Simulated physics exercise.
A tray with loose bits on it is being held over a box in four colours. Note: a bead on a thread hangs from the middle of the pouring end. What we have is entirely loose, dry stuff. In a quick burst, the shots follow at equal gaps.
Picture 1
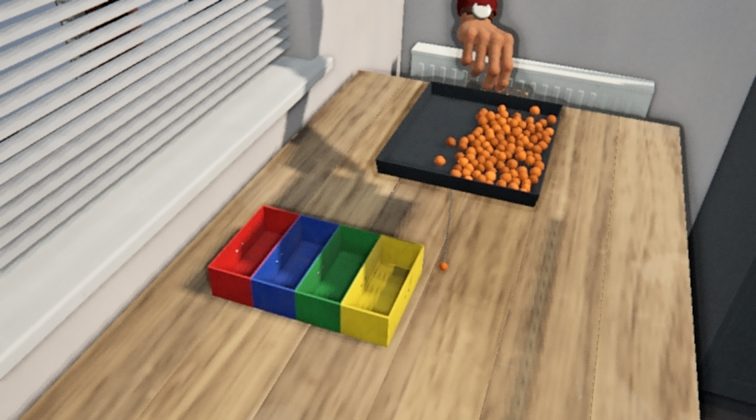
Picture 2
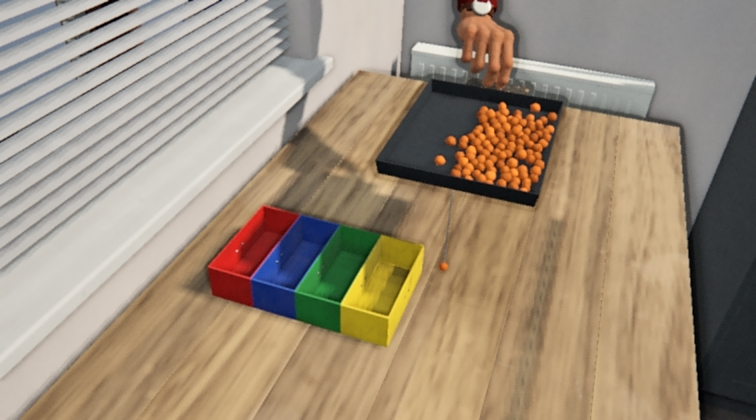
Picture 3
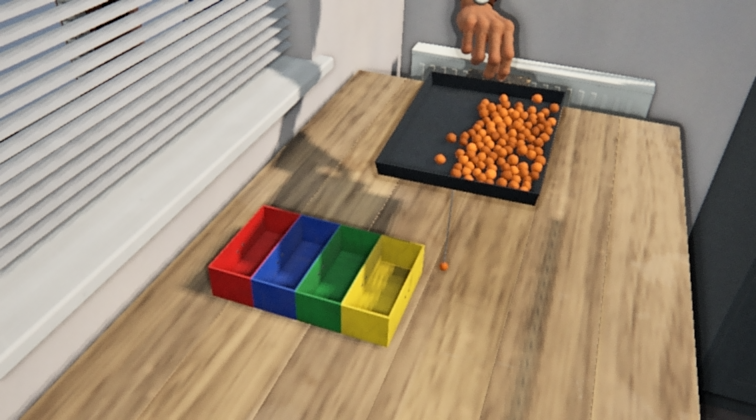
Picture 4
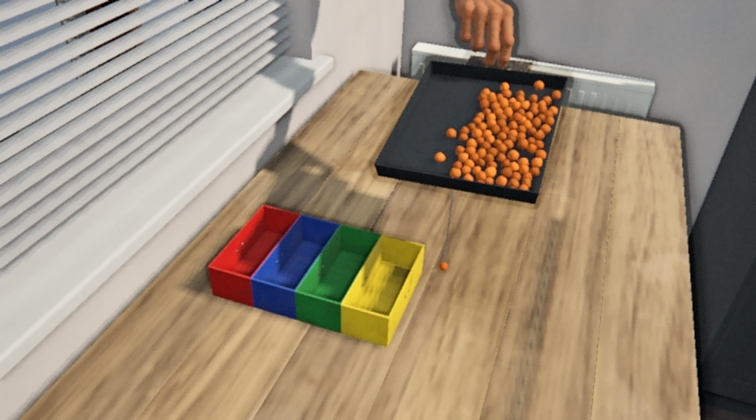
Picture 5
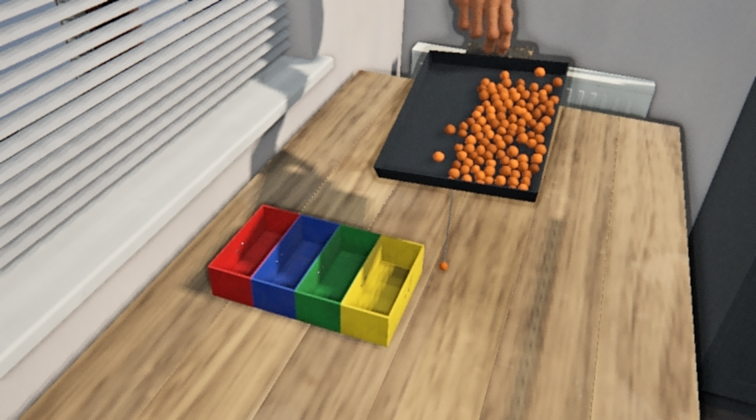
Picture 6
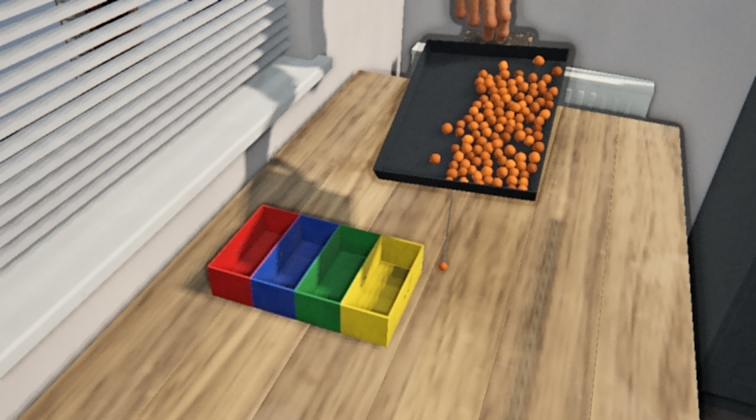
A hand raises the far side of a black tray, and the orange balls shift slightly.
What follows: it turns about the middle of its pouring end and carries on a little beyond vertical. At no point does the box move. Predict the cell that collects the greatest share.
The yellow cell collects the greatest share.
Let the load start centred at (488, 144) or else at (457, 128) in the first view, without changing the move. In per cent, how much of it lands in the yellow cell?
It would be roughly 50 per cent for the first and roughly 50 per cent for the second.
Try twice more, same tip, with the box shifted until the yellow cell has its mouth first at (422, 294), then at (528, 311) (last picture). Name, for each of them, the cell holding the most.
Try 1 - the cell in green. Try 2 - the cell in red.
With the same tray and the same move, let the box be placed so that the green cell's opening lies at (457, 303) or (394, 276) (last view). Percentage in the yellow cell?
First some 0, then 20 per cent.
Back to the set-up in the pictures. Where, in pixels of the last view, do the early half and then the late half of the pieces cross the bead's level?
Near (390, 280) to start, and near (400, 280) afterwards.
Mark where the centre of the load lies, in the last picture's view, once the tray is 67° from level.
In the last view the centre sits at roughly (445, 155).
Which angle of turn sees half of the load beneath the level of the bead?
It's turned some 115 degrees by then.
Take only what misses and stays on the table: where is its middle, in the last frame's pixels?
Roughly at pixel (431, 358).
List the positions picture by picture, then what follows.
The first picture shows corners of the pouring end near (379, 159) and (537, 193), level; middle of the load near (500, 149), coated peanuts; bead on its thread near (443, 267); red cell near (231, 284); blue cell near (274, 296); green cell near (318, 309); yellow cell near (365, 323).
The second picture shows corners of the pouring end near (379, 159) and (537, 193), level; middle of the load near (501, 148).
The third picture shows corners of the pouring end near (378, 161) and (537, 192), tipped barely, lowest at the left corner; middle of the load near (501, 143).
The fourth picture shows corners of the pouring end near (378, 163) and (536, 191), tipped a little, lowest at the left corner; middle of the load near (502, 137).
The fifth picture shows corners of the pouring end near (377, 165) and (536, 190), tipped clearly, lowest at the left corner; middle of the load near (501, 131).
The sixth picture shows corners of the pouring end near (376, 168) and (535, 190), tipped clearly, lowest at the left corner; middle of the load near (499, 128), near half on the move; red cell near (231, 284); blue cell near (273, 296); green cell near (318, 309); yellow cell near (364, 323).
Shortly afterwards, tray tipped steeply; all but a few on the tray; only a few falling or outside the box.
Next, tray tipped past a quarter turn; near two thirds on the tray; only a few in the green cell; only a few in the yellow cell; near a quarter falling or outside the box.
Some moments later, tray tipped past a quarter turn; near half in the yellow cell; a little in the green cell; near half falling or outside the box.
In the end, tray tipped past a quarter turn; near half in the yellow cell; a little in the green cell; none at all in the blue cell; none at all in the red cell; near half outside the box.
